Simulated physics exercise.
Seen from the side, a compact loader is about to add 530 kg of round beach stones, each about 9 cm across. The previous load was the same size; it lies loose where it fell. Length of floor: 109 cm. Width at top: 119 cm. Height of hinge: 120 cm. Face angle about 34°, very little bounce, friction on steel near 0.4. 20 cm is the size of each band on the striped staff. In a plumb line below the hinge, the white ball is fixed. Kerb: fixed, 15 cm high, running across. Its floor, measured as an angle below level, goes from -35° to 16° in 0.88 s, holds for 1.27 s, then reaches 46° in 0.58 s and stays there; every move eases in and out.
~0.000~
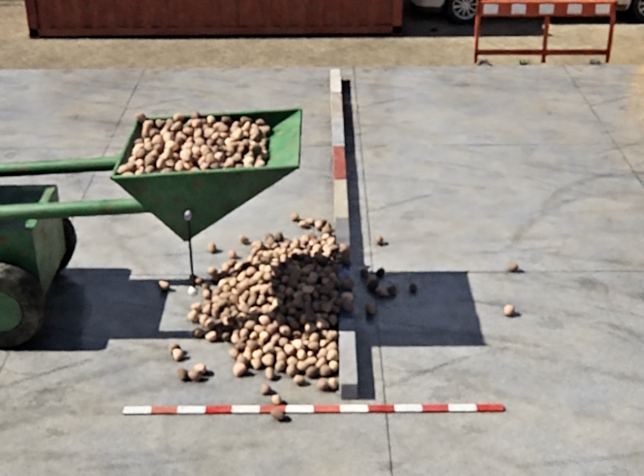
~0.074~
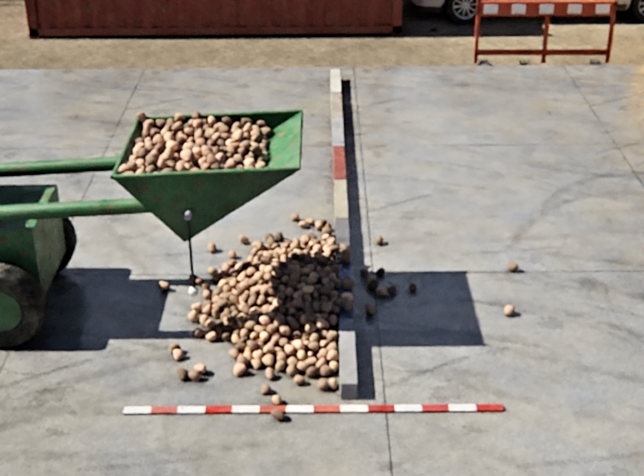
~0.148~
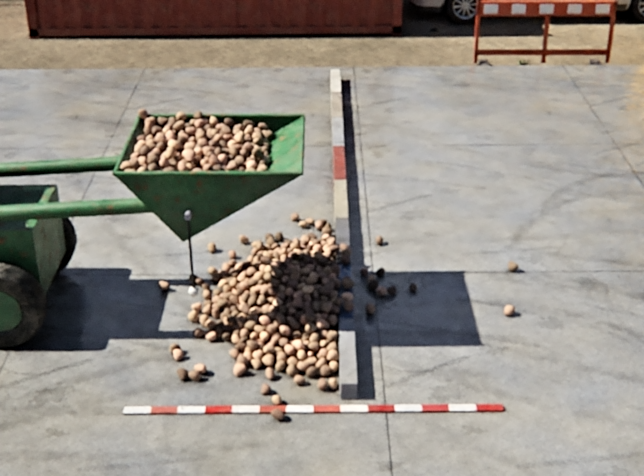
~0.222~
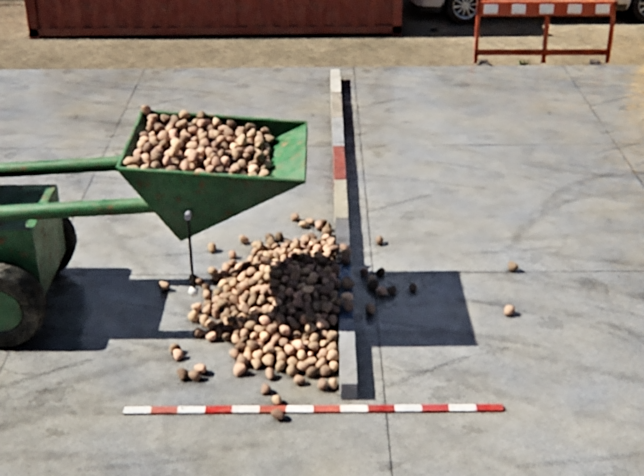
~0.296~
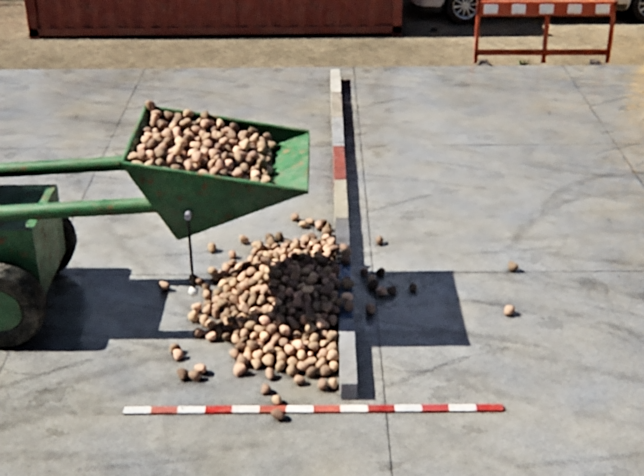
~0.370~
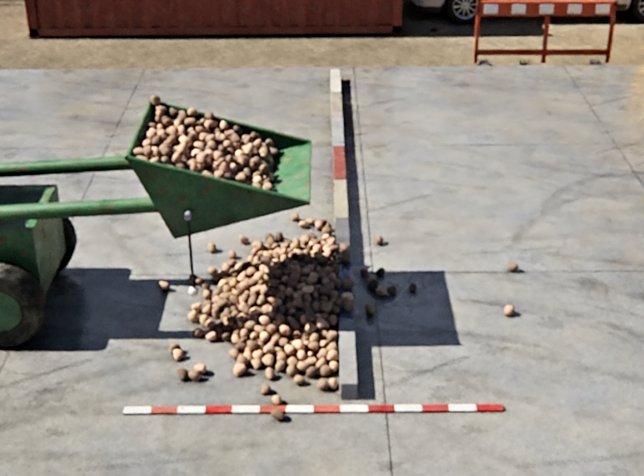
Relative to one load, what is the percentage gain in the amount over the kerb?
A gain of about 51 per cent.
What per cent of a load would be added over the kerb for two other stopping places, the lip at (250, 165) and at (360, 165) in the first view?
First place: Roughly 10 %; second place: Roughly 85 %.
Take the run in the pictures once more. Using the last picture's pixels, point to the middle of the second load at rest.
Around (356, 288).
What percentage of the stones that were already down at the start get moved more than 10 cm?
I'd put it at about 5 per cent.
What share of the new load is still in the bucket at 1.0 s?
Still inside: Some 100 %.
After 0.7 s the floor is at 8°; in per cent of one load, 100 in the bucket, 98 on this side of the kerb, 2 over the kerb; the foremost stones are at (417, 280).
After 1.0 s the floor is at 16°; in per cent of one load, 99 in the bucket, 99 on this side of the kerb, 2 over the kerb; the foremost stones are at (417, 280).
After 3.2 s the floor is at 46°; in per cent of one load, 0 in the bucket, 147 on this side of the kerb, 53 over the kerb; the foremost stones are at (524, 303).
After 5.9 s the floor is at 46°; in per cent of one load, 0 in the bucket, 147 on this side of the kerb, 53 over the kerb; the foremost stones are at (524, 303). Net gain over the kerb, 51.
